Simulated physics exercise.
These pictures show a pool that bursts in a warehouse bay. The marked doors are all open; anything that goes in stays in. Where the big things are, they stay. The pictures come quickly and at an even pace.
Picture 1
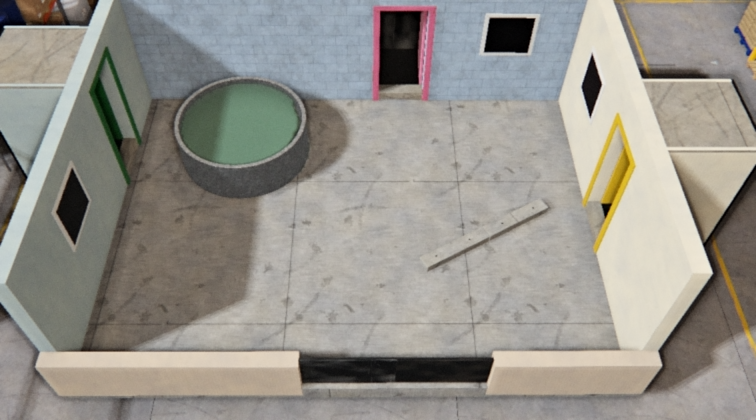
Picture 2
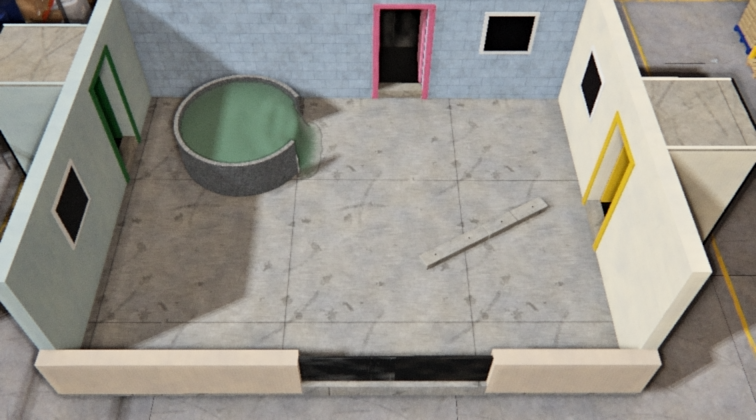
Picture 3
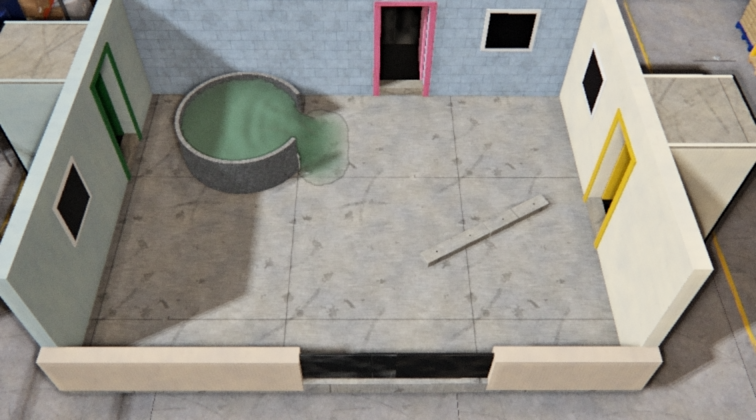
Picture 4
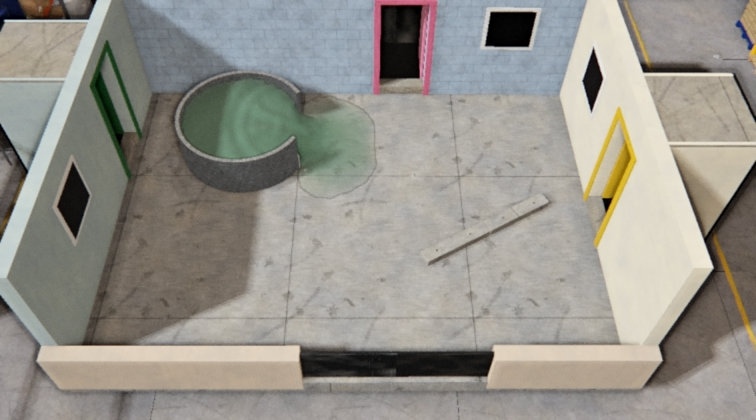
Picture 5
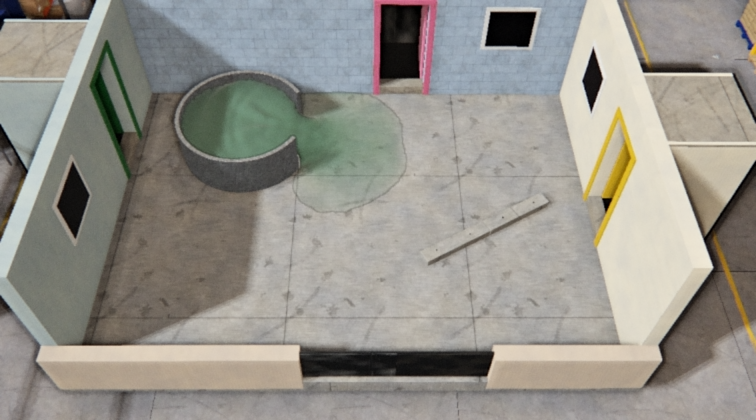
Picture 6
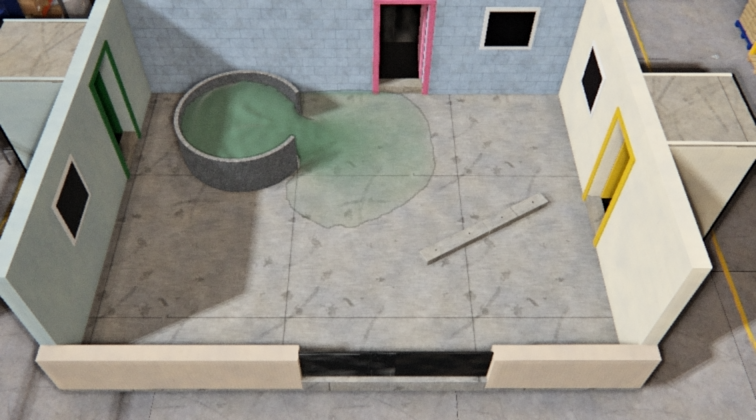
The clip opens on a roofless bay with a round grey tank of still green water near the left wall and a plank lying on the floor. A gap appears in the tank's right side and water pours out, spreading rightward and forward in a widening, thinning sheet, short of the plank.
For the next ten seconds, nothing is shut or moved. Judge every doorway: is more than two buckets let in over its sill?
My call: The pink door stays at two or fewer, the green door stays at two or fewer, the yellow door stays at two or fewer.
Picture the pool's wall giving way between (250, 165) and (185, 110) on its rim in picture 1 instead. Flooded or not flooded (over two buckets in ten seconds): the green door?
Door green: It goes beyond the limit.
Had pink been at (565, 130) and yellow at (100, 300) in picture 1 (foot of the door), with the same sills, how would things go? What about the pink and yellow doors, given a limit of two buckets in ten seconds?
Result - the pink door exceeds the limit while the yellow door stays within limits.
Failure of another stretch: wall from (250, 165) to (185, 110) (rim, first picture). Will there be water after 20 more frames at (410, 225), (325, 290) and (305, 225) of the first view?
Listed order gives left alone; sopping; left alone.
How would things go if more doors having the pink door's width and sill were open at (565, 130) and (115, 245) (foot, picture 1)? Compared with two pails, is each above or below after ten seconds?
First exceeds it, then falls short.
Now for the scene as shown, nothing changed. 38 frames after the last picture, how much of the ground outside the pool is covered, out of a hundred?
Close to 60 %.
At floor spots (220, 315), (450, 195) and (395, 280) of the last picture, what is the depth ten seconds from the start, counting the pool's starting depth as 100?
Around 6, 8 and 6 %.
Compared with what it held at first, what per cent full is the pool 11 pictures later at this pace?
I'd say around 48 per cent.
A moment on, water covers 30 % of the floor; the pink door wet at the sill, nothing in, the green door not reached, the yellow door not reached.
Next, water covers 40 % of the floor; the pink door wet at the sill, nothing in, the green door not reached, the yellow door wet at the sill, nothing in.
Then, water covers 45 % of the floor; the pink door wet at the sill, nothing in, the green door not reached, the yellow door wet at the sill, nothing in.
Later, water covers 60 % of the floor; the pink door wet at the sill, nothing in, the green door not reached, the yellow door under two buckets in.
In the end, water covers 90 % of the floor; the pink door wet at the sill, nothing in, the green door not reached, the yellow door under two buckets in.
